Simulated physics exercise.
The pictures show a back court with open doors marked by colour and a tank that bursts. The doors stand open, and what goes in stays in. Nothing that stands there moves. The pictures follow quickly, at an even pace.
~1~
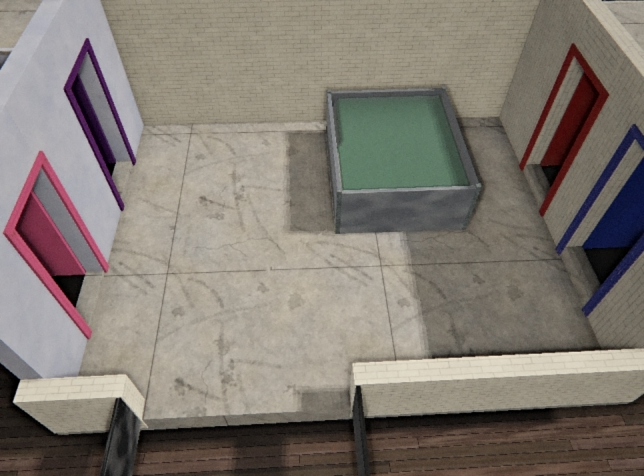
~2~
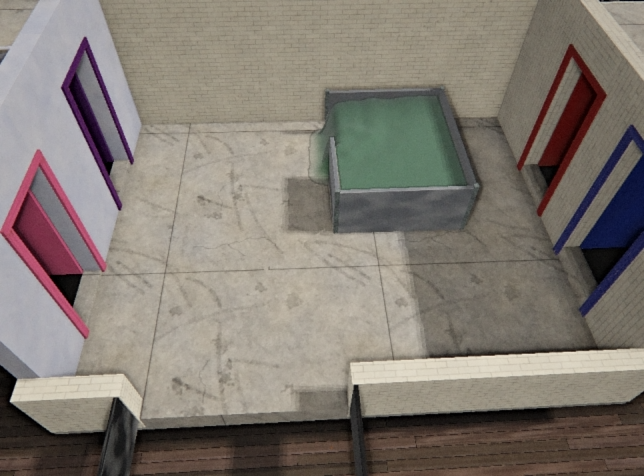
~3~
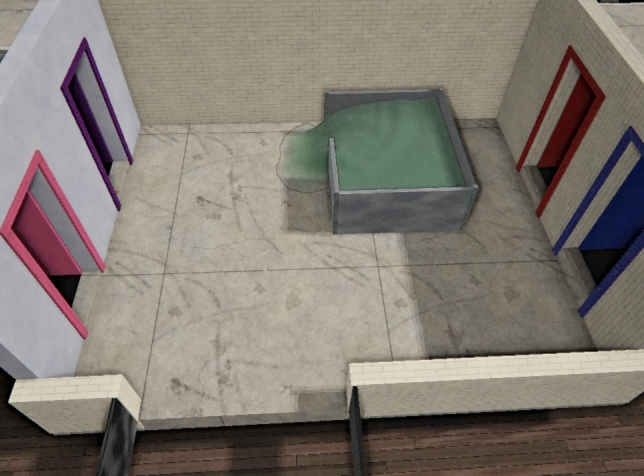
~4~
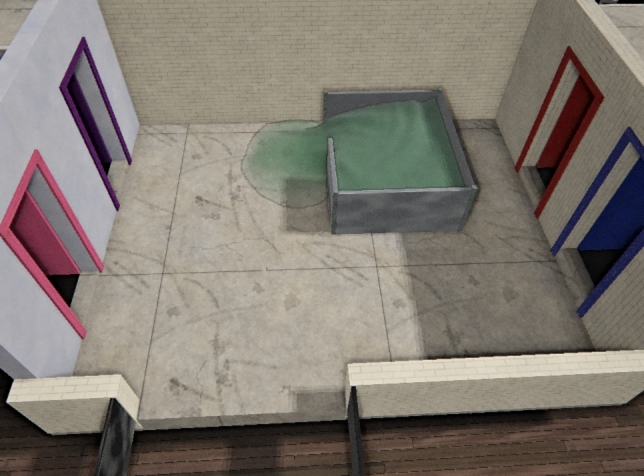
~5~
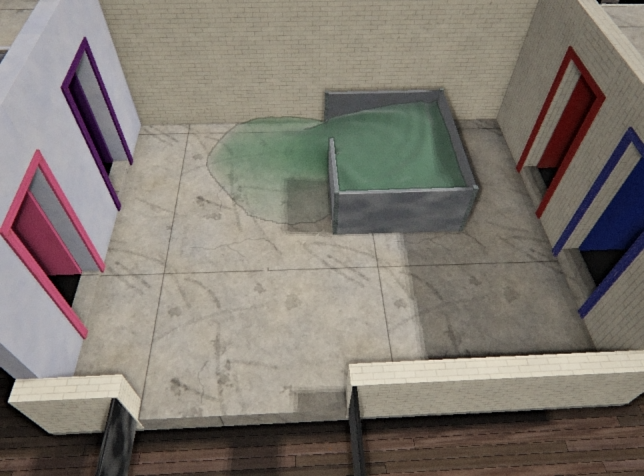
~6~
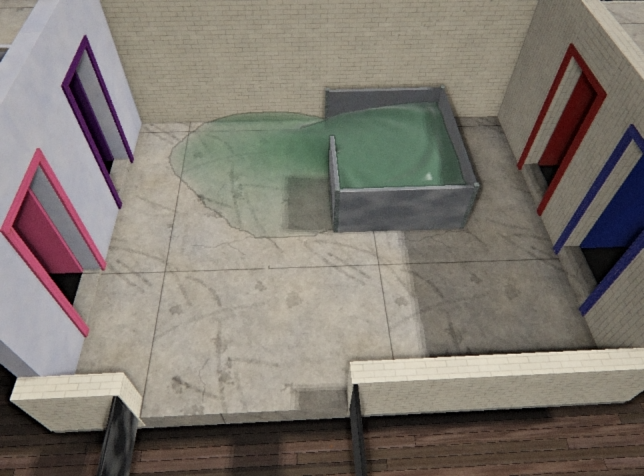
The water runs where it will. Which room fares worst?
The purple doorway takes the most.
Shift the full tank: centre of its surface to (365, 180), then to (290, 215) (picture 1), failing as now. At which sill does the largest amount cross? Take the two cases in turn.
The purple one; the purple one.
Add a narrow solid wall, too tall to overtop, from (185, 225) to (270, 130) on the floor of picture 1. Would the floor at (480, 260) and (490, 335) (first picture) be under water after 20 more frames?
In that order: Clear, not flooded.
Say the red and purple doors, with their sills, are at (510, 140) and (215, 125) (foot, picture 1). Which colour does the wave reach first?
It is the purple door.
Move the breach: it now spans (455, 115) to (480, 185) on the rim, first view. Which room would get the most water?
Most goes in at the red door.
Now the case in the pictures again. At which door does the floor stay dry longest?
I say the blue door.
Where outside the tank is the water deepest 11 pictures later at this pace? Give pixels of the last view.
Around (148, 142).
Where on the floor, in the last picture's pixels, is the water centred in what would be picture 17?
Around (299, 173).
A moment on, water covers 30 % of the floor; red door not reached, blue door not reached, pink door not reached, purple door some in.
Next, water covers 35 % of the floor; red door not reached, blue door not reached, pink door wet at the sill, nothing in, purple door a lot in.
Then, water covers 50 % of the floor; red door not reached, blue door not reached, pink door a trickle in, purple door a lot in.
Later, water covers 70 % of the floor; red door wet at the sill, nothing in, blue door not reached, pink door some in, purple door a lot in.
In the end, water covers 90 % of the floor; red door wet at the sill, nothing in, blue door wet at the sill, nothing in, pink door some in, purple door a lot in; the purple door has let in the most.
